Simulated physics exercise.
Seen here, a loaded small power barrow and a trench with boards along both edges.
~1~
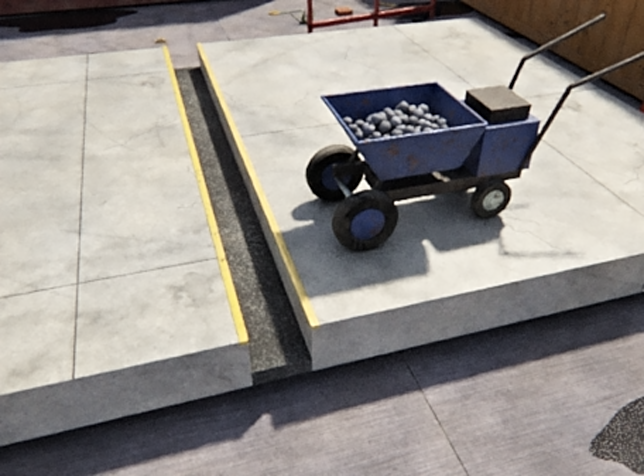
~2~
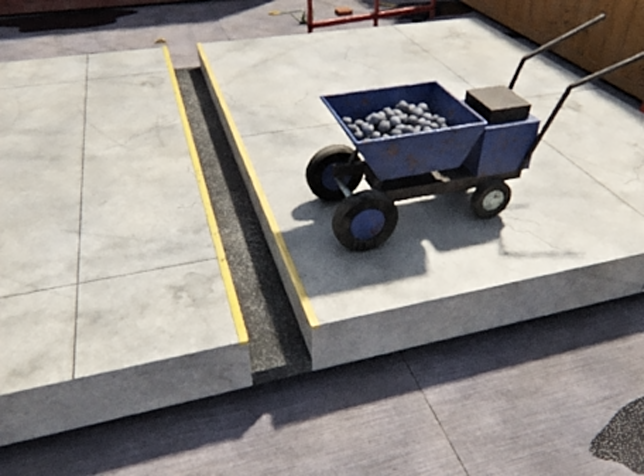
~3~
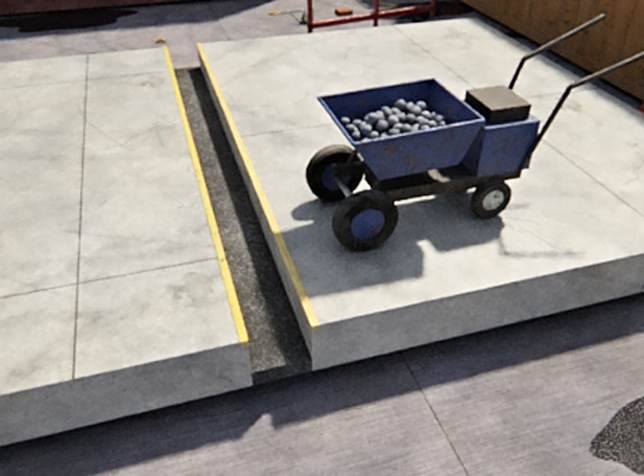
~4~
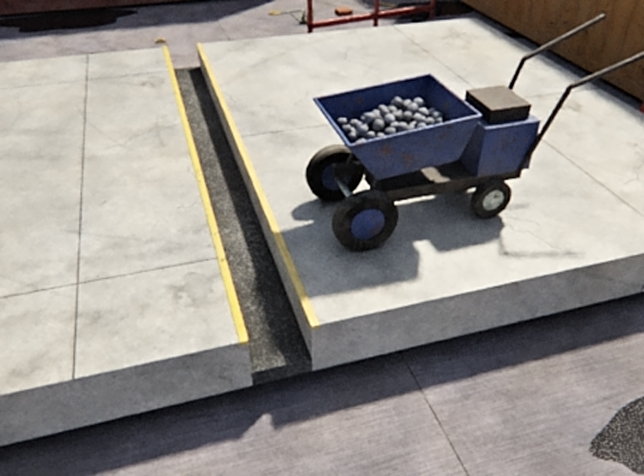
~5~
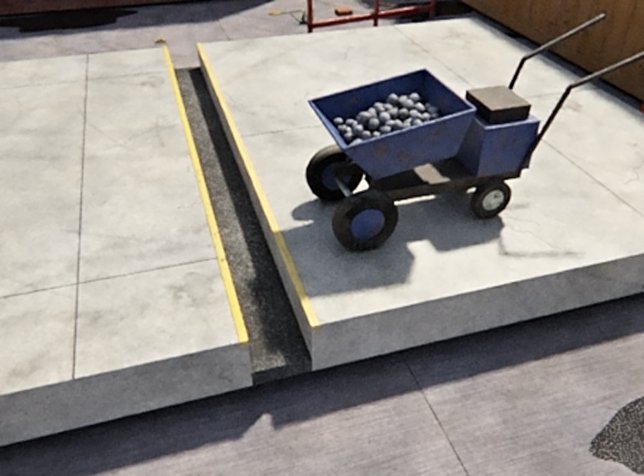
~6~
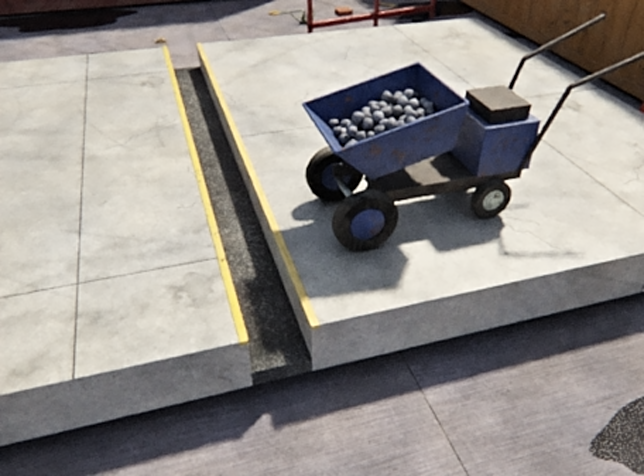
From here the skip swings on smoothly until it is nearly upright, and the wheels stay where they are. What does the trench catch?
Between the edges lies more than half of the load.
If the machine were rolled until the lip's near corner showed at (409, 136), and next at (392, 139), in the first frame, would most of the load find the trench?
The first try: Above a half. The second: Over half.
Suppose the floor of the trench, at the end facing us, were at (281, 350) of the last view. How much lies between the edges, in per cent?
About 80 per cent.
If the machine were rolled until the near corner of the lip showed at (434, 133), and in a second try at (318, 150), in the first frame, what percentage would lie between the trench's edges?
First some 30, then 20 per cent.
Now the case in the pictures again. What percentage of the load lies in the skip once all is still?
Some 0 per cent.
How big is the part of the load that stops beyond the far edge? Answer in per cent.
Some 10 per cent.
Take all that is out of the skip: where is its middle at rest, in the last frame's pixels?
Roughly at (244, 263).
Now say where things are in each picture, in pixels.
The first frame shows lip of the skip (358, 144), level; top of the load (407, 132), round cobbles; first edge of the trench (300, 287); far edge (233, 300), the trench over half as wide as the skip, and about as deep as wide.
The second frame shows lip of the skip (357, 144), level; top of the load (406, 131).
The third frame shows lip of the skip (354, 145), tipped barely; top of the load (404, 130).
The fourth frame shows lip of the skip (349, 147), tipped barely; top of the load (412, 128).
The fifth frame shows lip of the skip (343, 149), tipped a little; top of the load (408, 125).
The sixth frame shows lip of the skip (336, 153), tipped a little; top of the load (408, 112); first edge of the trench (300, 287); far edge (233, 300).
Just after the last frame, skip tipped steeply; every one in the skip.
A moment on, skip tipped steeply; almost all in the skip; just a few in or heaped over the trench; about a tenth falling.
Further on, skip tipped right over; roughly a quarter in the skip; roughly half in or heaped over the trench; about a tenth beyond it; about a tenth falling.
When it is over, skip tipped right over; almost all in or heaped over the trench; about a tenth beyond it.
